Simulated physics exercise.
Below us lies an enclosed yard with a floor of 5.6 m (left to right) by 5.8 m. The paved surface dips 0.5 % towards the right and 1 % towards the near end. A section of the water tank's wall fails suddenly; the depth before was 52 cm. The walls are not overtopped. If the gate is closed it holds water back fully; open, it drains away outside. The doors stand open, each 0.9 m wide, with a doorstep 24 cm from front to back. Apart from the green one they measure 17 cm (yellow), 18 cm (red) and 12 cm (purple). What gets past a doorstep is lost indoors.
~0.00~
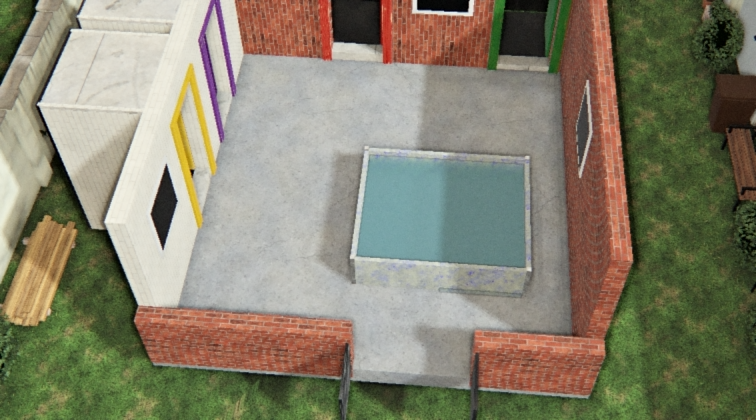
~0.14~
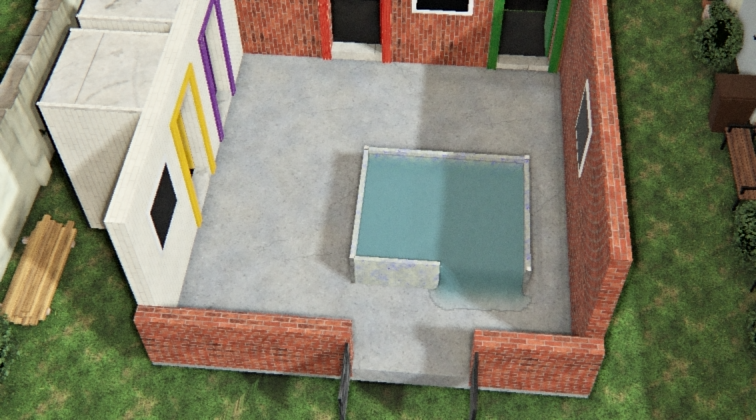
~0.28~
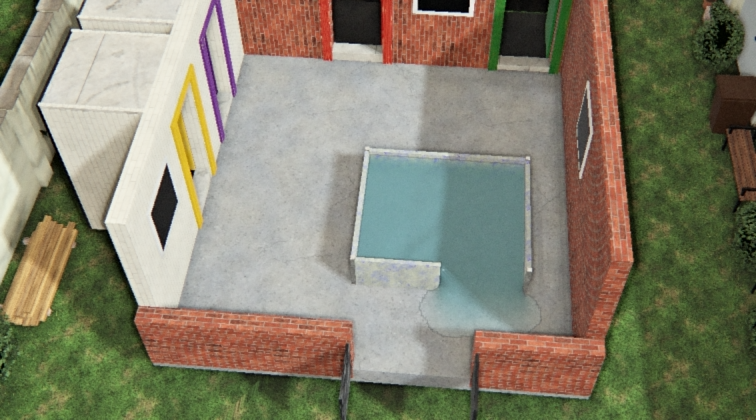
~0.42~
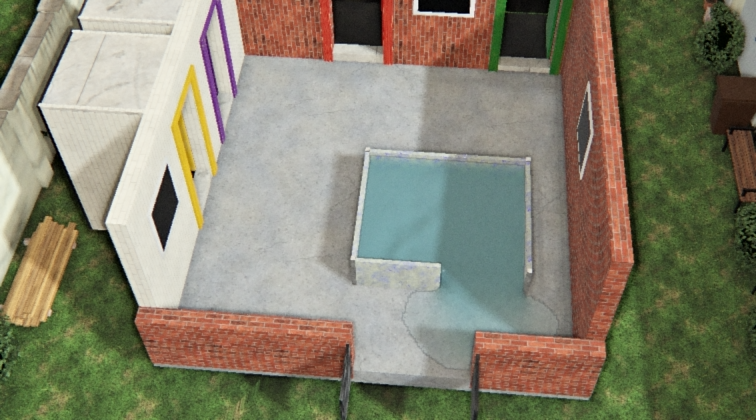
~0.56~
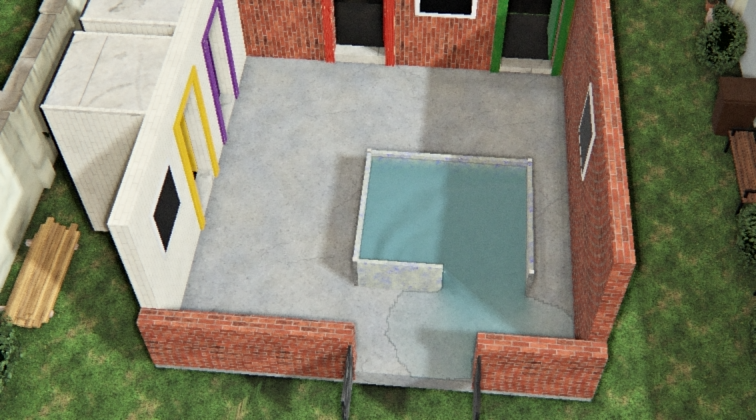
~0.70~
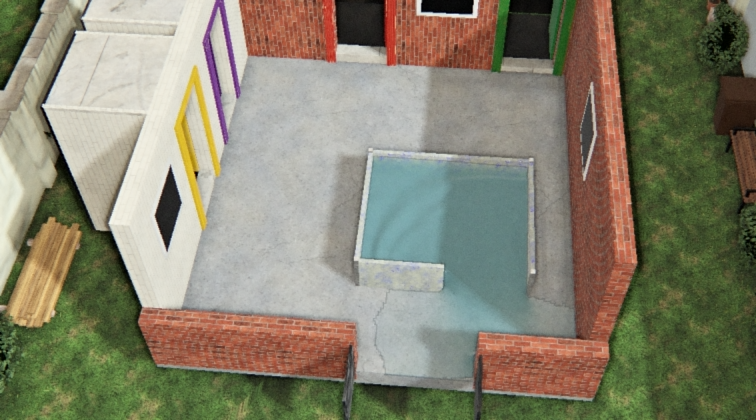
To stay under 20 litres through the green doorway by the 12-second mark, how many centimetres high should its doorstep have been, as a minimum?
At least 15 cm or so.
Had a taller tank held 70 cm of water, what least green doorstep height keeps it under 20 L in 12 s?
Then roughly 24 cm.
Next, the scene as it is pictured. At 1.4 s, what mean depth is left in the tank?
Some 39 cm.
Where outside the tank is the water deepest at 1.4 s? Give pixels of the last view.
Around (578, 372).
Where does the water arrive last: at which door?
It is the purple one.
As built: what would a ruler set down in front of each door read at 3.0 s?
Depths in cm: Yellow 0, red 0, green 0, purple 0.
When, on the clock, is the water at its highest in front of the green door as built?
Around 4.0 s.
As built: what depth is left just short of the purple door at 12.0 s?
Roughly 4.5 cm deep.
After 1.4 s water covers 10 % of the floor, deepest (56 cm) near (578, 372); it has not reached the green door.
After 3.0 s water covers 25 % of the floor, deepest (34 cm) near (551, 370); it has not reached the green door.
After 12.0 s water covers 95 % of the floor, deepest (10 cm) near (511, 367); 5 cm at the green door, 60 litres in over its 11 cm doorstep.
At the green door as built, the water arrived by 3.2 s and peaked near 19 cm at 4.2 s.
With a doorstep of 14 cm, 29 litres would have come in within the 12 s; with 19.5 cm, 5 litres. So under 20 litres takes about 15 cm.
